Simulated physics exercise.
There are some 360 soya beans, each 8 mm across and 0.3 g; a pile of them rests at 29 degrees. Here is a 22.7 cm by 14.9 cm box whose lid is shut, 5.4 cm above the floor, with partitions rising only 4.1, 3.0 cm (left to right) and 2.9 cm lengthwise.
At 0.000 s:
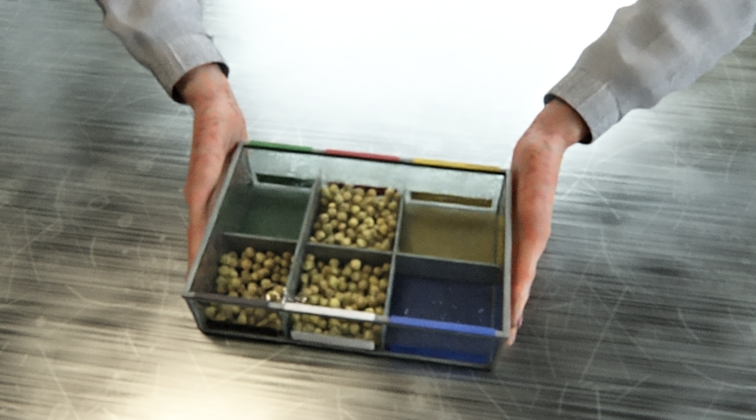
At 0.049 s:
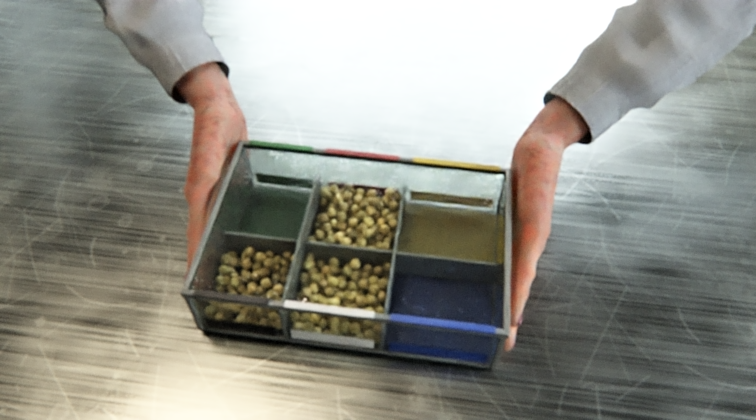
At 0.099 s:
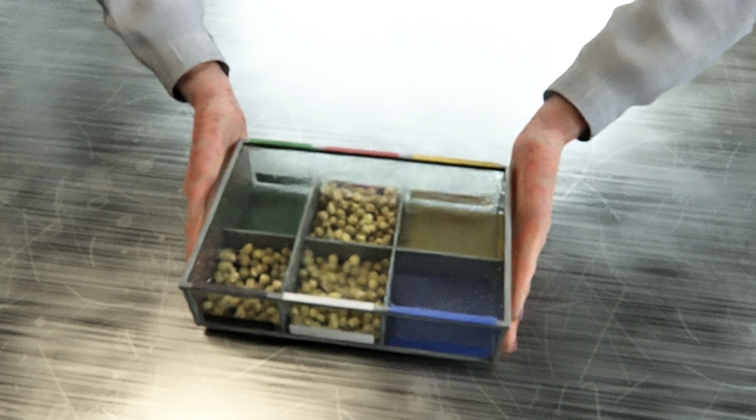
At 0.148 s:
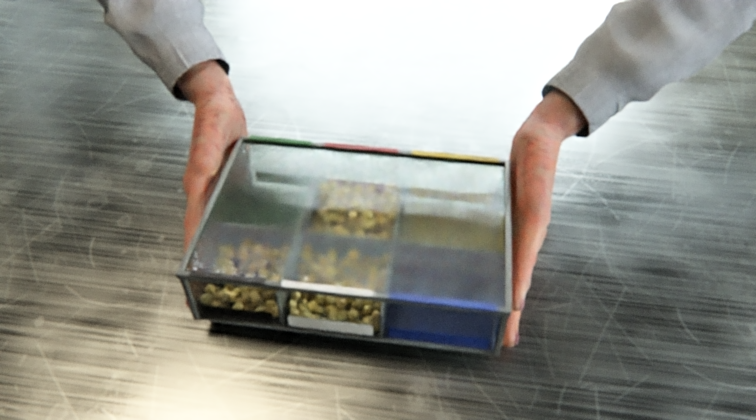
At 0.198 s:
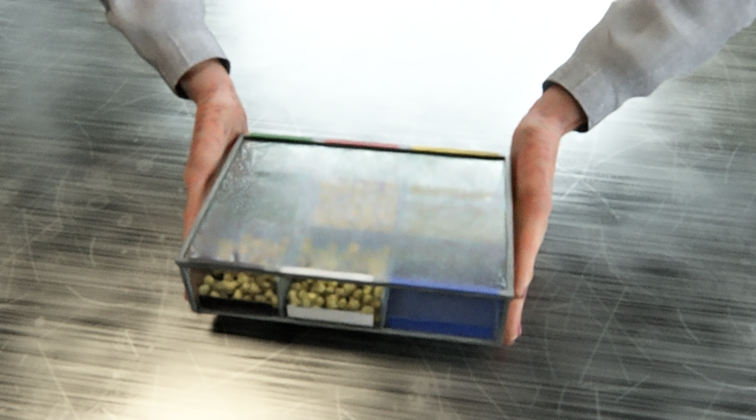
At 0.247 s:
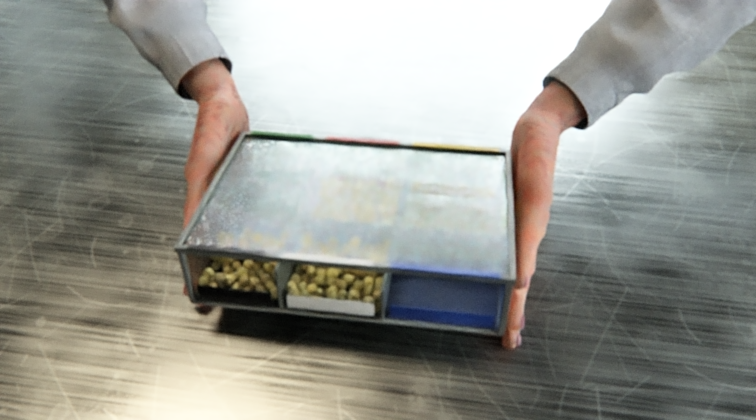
A closed, clear-lidded box of soya beans, split into six compartments with beans in three, was tilted by two hands above a scratched metal surface, slowly at first and then more steeply.
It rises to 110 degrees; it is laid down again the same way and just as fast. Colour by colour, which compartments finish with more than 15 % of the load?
Red: Yes, blue: No, green: Yes, yellow: No, white: No, black: No.
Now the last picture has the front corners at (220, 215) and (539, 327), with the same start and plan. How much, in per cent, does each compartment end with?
By the end red holds 0%, blue holds 25%, green holds 0%, yellow holds 60%, white holds 0% and black holds 10%.
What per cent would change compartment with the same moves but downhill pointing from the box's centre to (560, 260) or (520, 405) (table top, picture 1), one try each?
Estimate: Some 90 % and some 70 % respectively.
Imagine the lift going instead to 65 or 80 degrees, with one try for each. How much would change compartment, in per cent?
0 and 10 %.
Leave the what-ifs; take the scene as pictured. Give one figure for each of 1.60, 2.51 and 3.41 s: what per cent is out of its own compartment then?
Roughly 35, 55, 55.
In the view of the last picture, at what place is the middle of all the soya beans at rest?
Centre at rest: Approx. (338, 210) px.
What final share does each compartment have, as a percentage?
Red 65; blue 0; green 30; yellow 0; white 0; black 0.
After 1.60 s, tilt 110 degrees; red 60 %, green 15 %, white 10 %, black 10 %.
Then, at 2.51 s, tilt 50 degrees; red 65 %, green 30 %.
After 3.41 s, tilt 0 degrees; red 65 %, green 30 %.
By 3.9 s all is still; red 65 %, blue 0 %, green 30 %, yellow 0 %, white 0 %, black 0 %.
